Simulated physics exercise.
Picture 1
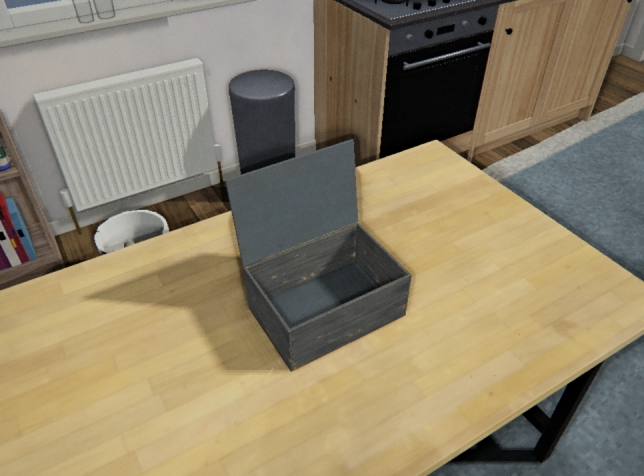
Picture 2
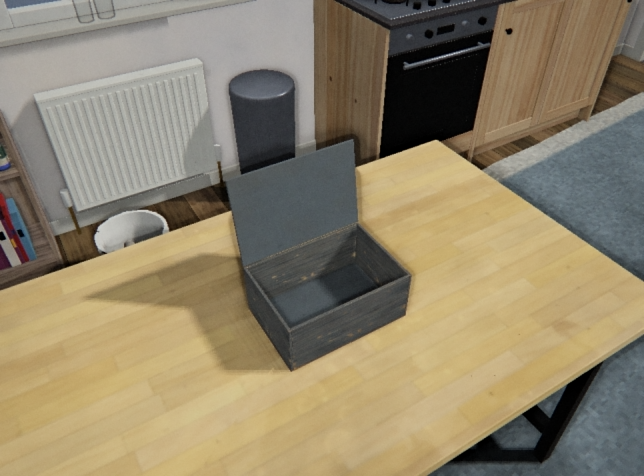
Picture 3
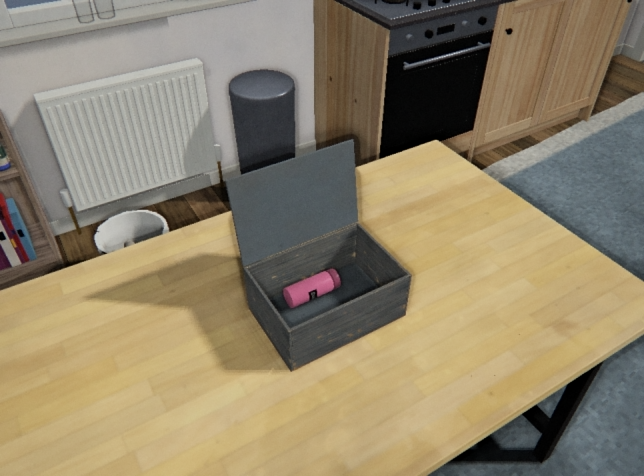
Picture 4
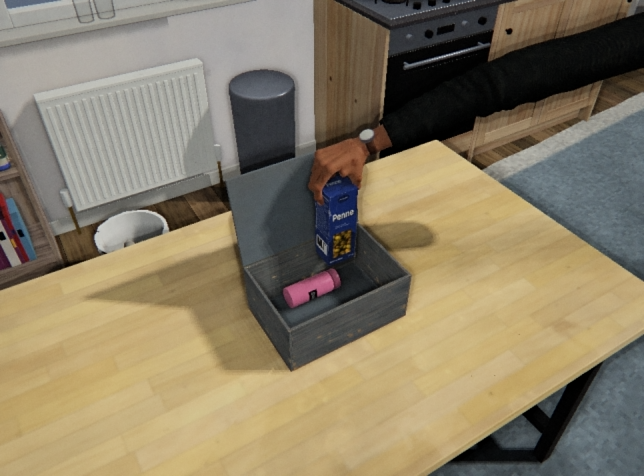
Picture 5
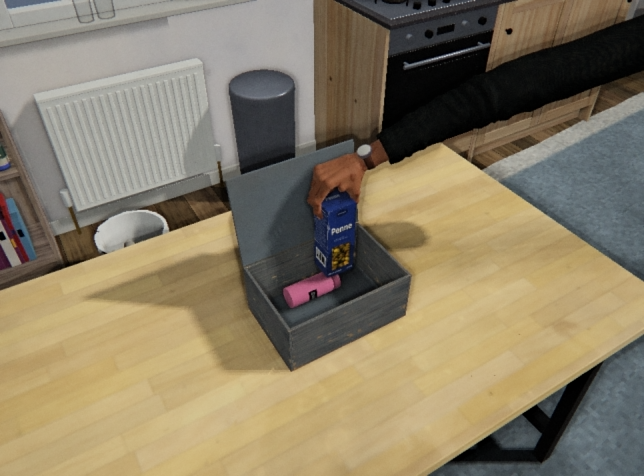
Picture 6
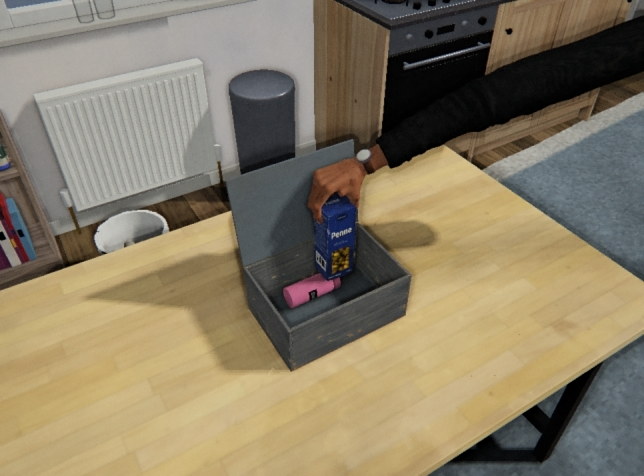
Open grey box on a wooden table, a pink bottle appearing inside, then a hand lowering a blue carton in beside it.
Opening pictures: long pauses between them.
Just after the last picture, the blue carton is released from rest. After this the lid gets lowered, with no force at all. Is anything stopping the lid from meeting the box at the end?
The lid does not fit.
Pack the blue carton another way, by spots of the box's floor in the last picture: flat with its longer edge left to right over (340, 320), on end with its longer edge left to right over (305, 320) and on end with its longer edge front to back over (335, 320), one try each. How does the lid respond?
So: First shut tight, second open, third open.
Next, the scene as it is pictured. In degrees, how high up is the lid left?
I'd say roughly 20 degrees above the rim.
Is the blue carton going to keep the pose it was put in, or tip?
Observation: It tilts over.
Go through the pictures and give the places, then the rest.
In the first picture, the last thing is not in view yet.
In the second picture, the last thing is not in view yet.
In the third picture, the last thing is not in view yet; pink shaker (312, 288).
The fourth picture shows on its way; blue carton (336, 221); pink shaker (312, 288).
The fifth picture shows on its way; blue carton (334, 234); pink shaker (312, 288).
The sixth picture shows put in, still held; blue carton (334, 238); pink shaker (312, 288).
Then, 1.40 s on from there, lid 73° above the rim; blue carton turned 26° from how it was put near (354, 240).
Then, 1.90 s on from there, lid 37° above the rim; blue carton turned 44° from how it was put near (367, 260).
In the end, lid 20° above the rim; toppled in the box, blue carton; pink shaker unmoved. At the end, from the last picture's camera, blue carton near (368, 272).
